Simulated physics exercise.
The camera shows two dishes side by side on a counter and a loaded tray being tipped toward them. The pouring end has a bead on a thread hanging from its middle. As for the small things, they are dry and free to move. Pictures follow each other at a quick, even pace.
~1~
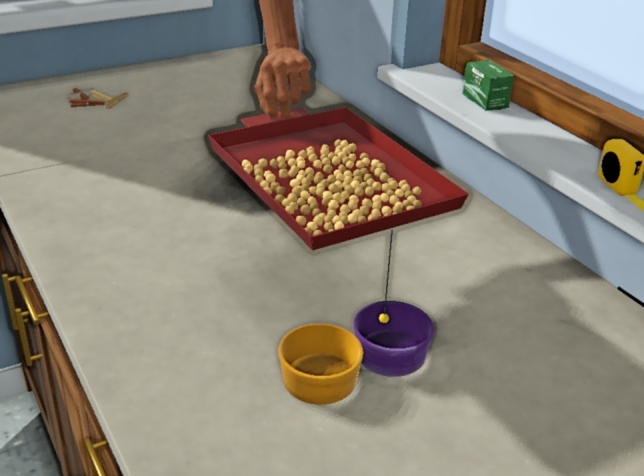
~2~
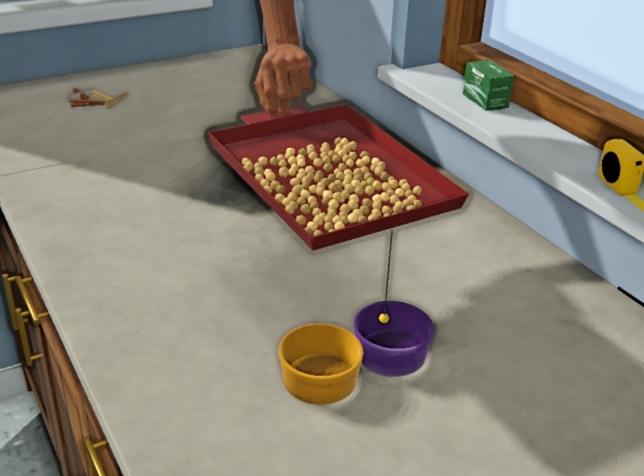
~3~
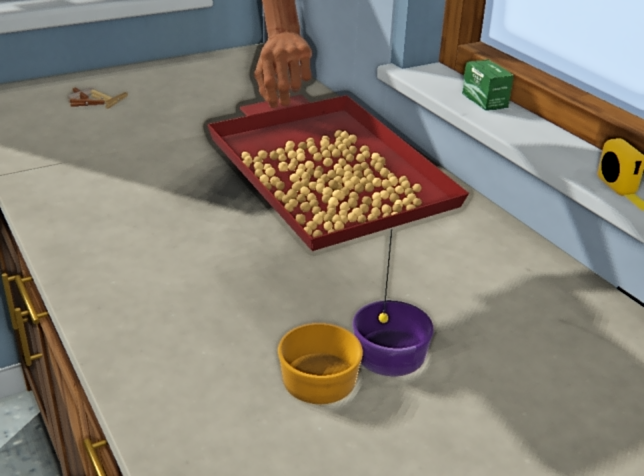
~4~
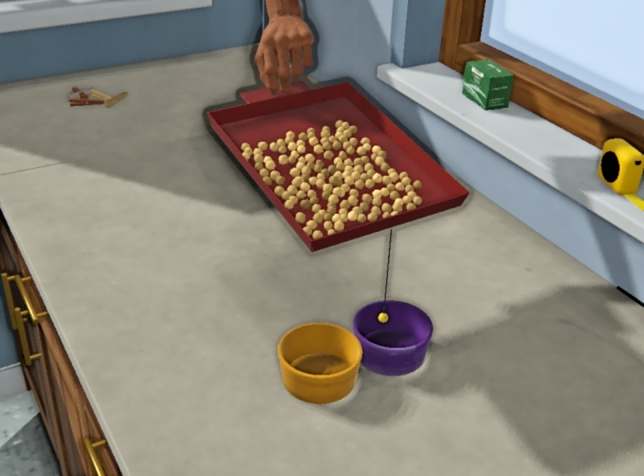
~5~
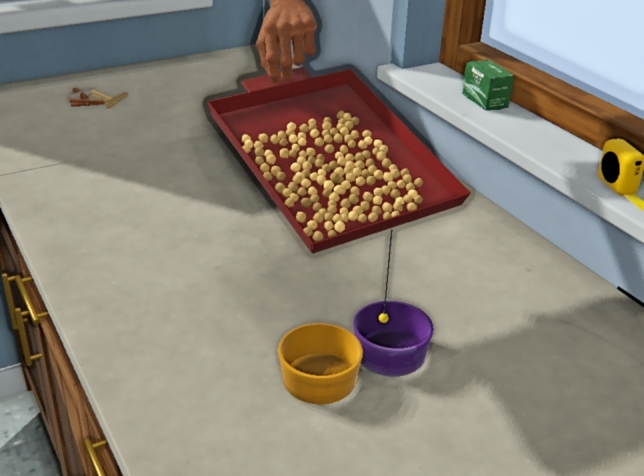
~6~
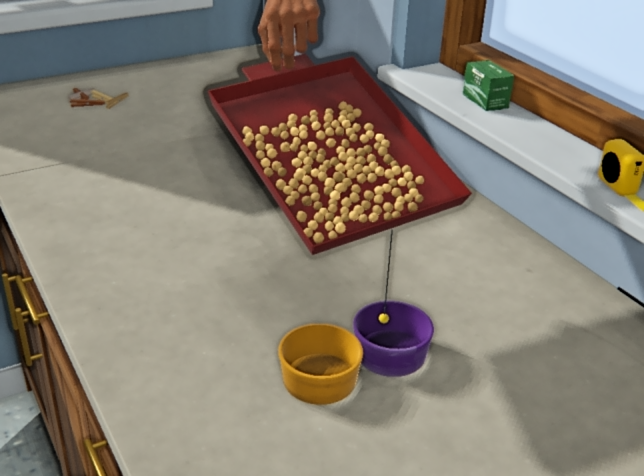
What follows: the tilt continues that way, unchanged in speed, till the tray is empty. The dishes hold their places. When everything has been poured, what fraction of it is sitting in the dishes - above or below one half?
Between them the dishes get the lesser amount.
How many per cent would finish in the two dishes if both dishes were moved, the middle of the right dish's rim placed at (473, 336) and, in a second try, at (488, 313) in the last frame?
50 and 20 %.
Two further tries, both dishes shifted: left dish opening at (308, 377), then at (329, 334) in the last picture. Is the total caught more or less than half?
In order, they'd catch a major share, and next a minor share.
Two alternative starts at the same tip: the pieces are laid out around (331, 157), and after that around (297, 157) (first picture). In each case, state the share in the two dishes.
It would be roughly 30 per cent for the first and roughly 30 per cent for the second.
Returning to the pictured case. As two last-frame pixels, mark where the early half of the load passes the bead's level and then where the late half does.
It passes near (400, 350) first and then near (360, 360).
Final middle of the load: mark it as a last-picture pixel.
The centre comes to rest close to (378, 403).
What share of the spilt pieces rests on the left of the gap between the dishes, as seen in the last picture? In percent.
That comes to about 20 per cent of the pieces.
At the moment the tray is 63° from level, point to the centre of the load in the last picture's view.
I'd mark the middle close to (358, 190).
Soon, tray tipped steeply; all on the tray.
A while on, tray tipped past a quarter turn; nearly all on the tray; a stray few outside both.
Towards the end, tray tipped past a quarter turn; about a quarter in the left dish; a stray few in the right dish; most outside both.
Finally, tray tipped past a quarter turn; about a quarter in the left dish; a stray few in the right dish; most outside both.
